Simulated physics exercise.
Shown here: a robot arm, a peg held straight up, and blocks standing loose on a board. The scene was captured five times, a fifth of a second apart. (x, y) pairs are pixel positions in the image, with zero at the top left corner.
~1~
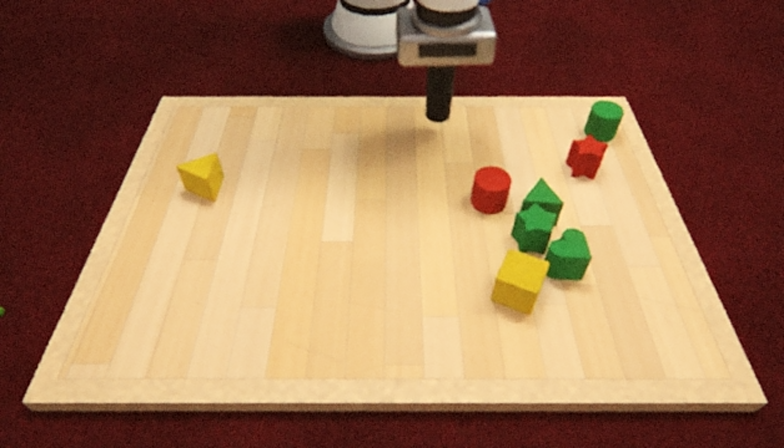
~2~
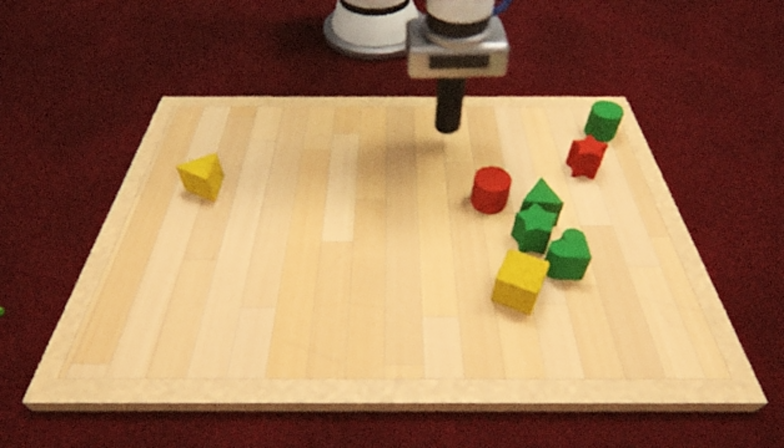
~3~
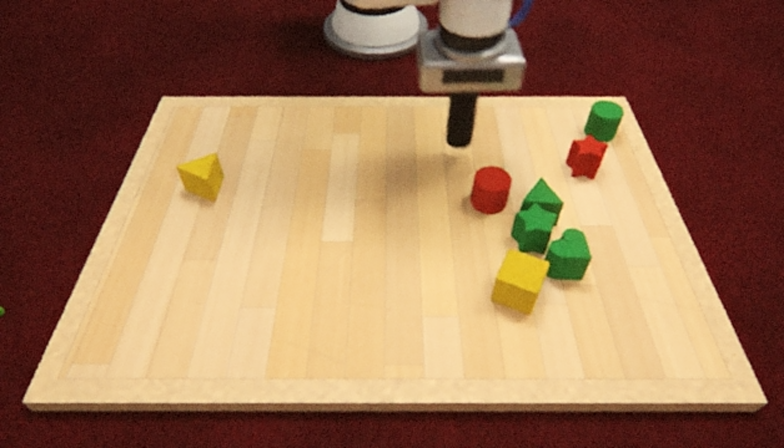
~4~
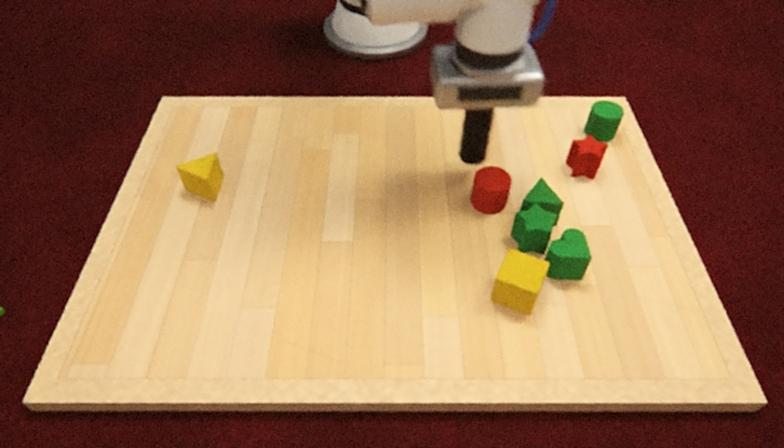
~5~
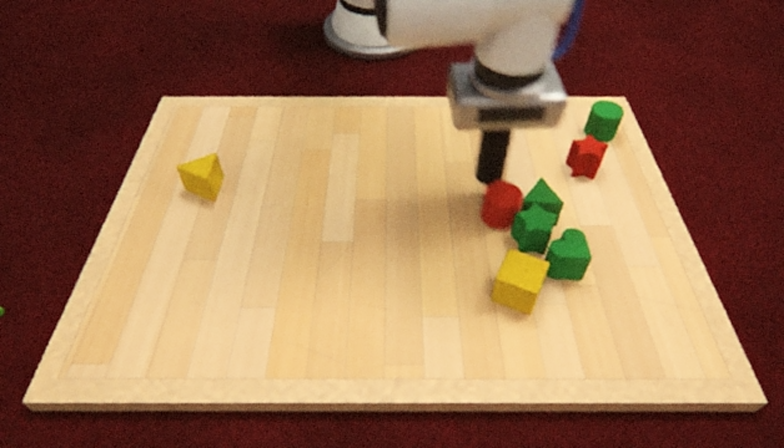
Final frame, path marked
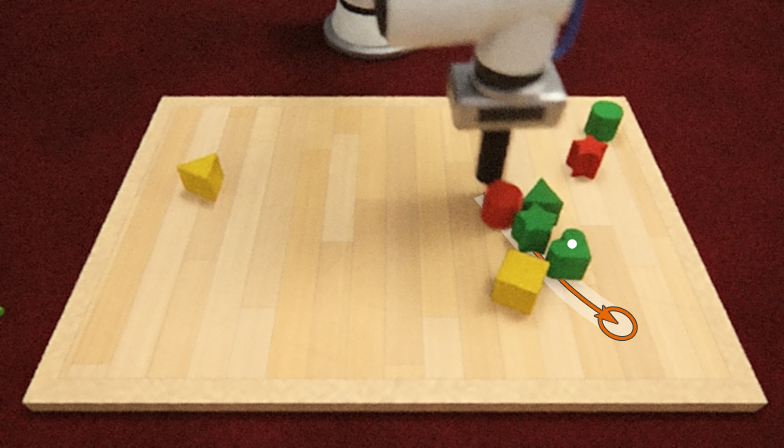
A robot arm moves its peg toward the viewer and right, nudging the red round block.
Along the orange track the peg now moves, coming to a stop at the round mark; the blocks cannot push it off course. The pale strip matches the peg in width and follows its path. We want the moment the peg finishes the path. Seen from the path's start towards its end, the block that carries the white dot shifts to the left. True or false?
True - the claim holds.
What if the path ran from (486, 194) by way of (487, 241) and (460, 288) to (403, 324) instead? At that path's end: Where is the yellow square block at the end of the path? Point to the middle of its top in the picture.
I predict (532, 295).
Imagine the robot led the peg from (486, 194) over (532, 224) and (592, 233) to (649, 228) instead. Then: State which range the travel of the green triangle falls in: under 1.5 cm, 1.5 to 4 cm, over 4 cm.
More than 4 cm.
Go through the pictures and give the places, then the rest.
The first picture shows peg's lower end at (438, 115); red round block at (493, 178); yellow square block at (523, 270); green star at (538, 218); green triangle at (543, 193); green heart block at (572, 244).
The second picture shows peg at (447, 127); blocks still.
The third picture shows peg at (459, 140); blocks still.
The fourth picture shows peg at (473, 157); blocks still.
The fifth picture shows peg at (489, 176); red round block at (504, 193); yellow square block at (523, 270); green star at (538, 218); green triangle at (543, 193); green heart block at (572, 244).
Drawn move, from (486, 194) via (520, 234) and (560, 279), ending at (618, 323); the dot is on the green heart block.
On the path given first. One third of the way, peg at (525, 217); red round block at (511, 233); green star at (549, 238), turned 45° anticlockwise; green triangle at (549, 197), turned 45° anticlockwise; green heart block at (582, 250).
Two thirds of the way, peg at (568, 263); red round block at (510, 238); yellow square block at (523, 283), turned 20° clockwise; green star at (577, 284), turned 40° anticlockwise; green triangle at (550, 197), turned 50° anticlockwise; green heart block at (611, 273), turned 80° anticlockwise.
At the end, peg at (627, 308); red round block at (510, 238); yellow square block at (523, 283), turned 20° clockwise; green star at (593, 311), turned 15° clockwise; green triangle at (550, 197), turned 50° anticlockwise; green heart block at (669, 294), turned 150° anticlockwise.
